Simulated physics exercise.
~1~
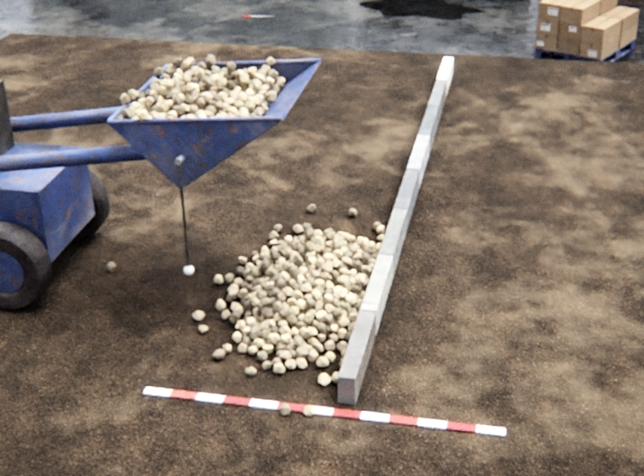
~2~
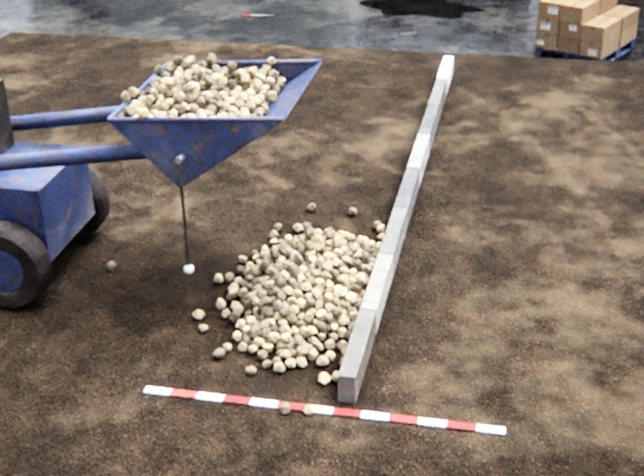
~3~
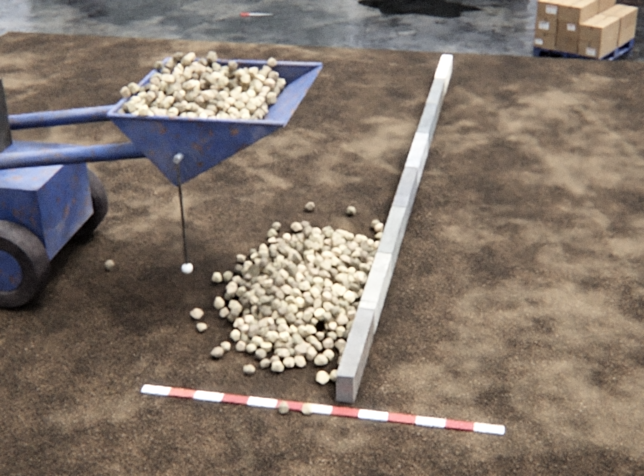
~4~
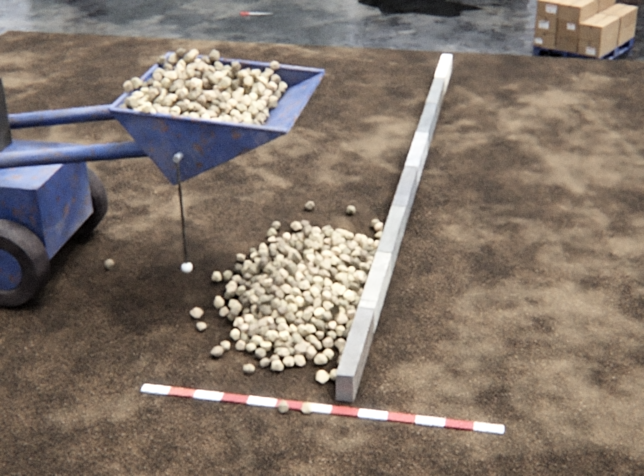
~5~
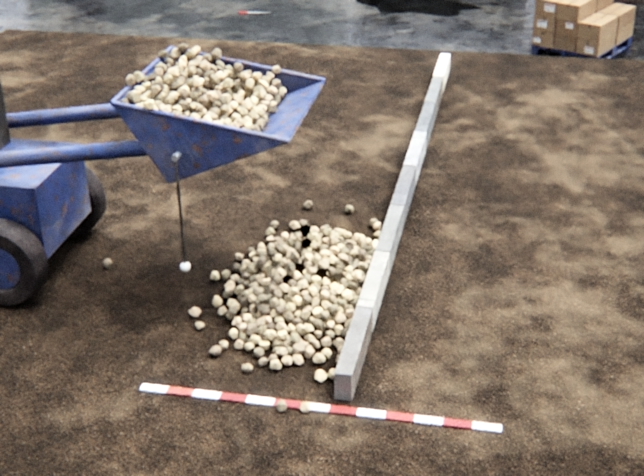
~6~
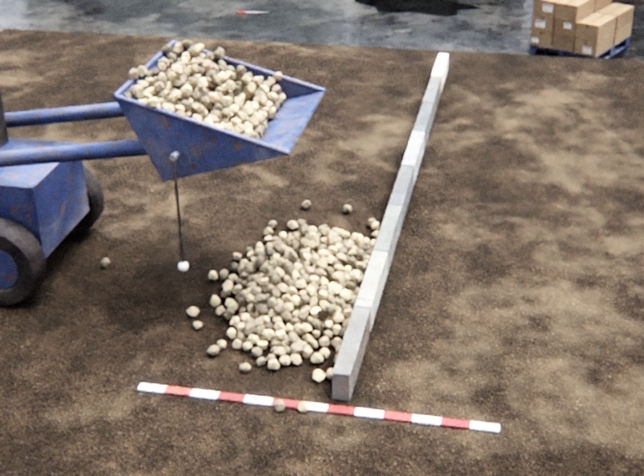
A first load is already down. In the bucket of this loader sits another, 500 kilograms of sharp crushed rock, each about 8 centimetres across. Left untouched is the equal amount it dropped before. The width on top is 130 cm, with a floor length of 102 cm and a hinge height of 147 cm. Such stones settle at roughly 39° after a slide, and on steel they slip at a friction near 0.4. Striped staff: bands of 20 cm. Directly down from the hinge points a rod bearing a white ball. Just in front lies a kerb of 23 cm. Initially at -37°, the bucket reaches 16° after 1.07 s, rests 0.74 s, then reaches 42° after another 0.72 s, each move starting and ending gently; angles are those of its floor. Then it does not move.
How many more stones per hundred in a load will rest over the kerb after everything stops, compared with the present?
I would say 3 per hundred.
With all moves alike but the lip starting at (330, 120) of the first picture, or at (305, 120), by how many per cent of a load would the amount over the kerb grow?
About 35 per cent for the first, 10 per cent for the second.
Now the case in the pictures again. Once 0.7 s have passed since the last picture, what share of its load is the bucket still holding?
Held: Around 100 % of the load.
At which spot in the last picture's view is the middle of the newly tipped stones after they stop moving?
(321, 268).
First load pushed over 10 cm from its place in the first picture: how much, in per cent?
Close to 0 in a hundred of them.
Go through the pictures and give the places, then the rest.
The first frame shows lip at (282, 118), floor tilted -37°, highest stones at (211, 67). The earlier load is highest near (304, 255), 29 cm above ground level, 100 % on this side of the kerb.
The second frame shows lip at (283, 119), floor tilted -36°, highest stones at (211, 65).
In the third frame, the bucket is at -33°, its lip at (284, 124); the top of the load is at (197, 65).
In the fourth frame, the bucket is at -29°, its lip at (287, 132); the top of the load is at (196, 61).
The fifth frame shows lip at (289, 141), floor tilted -23°, highest stones at (183, 55).
The sixth frame shows lip at (289, 153), floor tilted -17°, highest stones at (178, 53).
Then, 0.4 s after the last picture the floor is at 8°; in per cent of one load, 100 in the bucket, 100 on this side of the kerb; the foremost stones are at (360, 288).
Then, 0.7 s after the last picture the floor is at 16°; in per cent of one load, 100 in the bucket, 100 on this side of the kerb; the foremost stones are at (360, 288).
Then, 2.5 s after the last picture the floor is at 42°; in per cent of one load, 4 in the bucket, 194 on this side of the kerb, 2 over the kerb; the foremost stones are at (438, 298).
Then, 5.3 s after the last picture the floor is at 42°; in per cent of one load, 0 in the bucket, 197 on this side of the kerb, 3 over the kerb; the foremost stones are at (445, 294). Net gain over the kerb, 3.
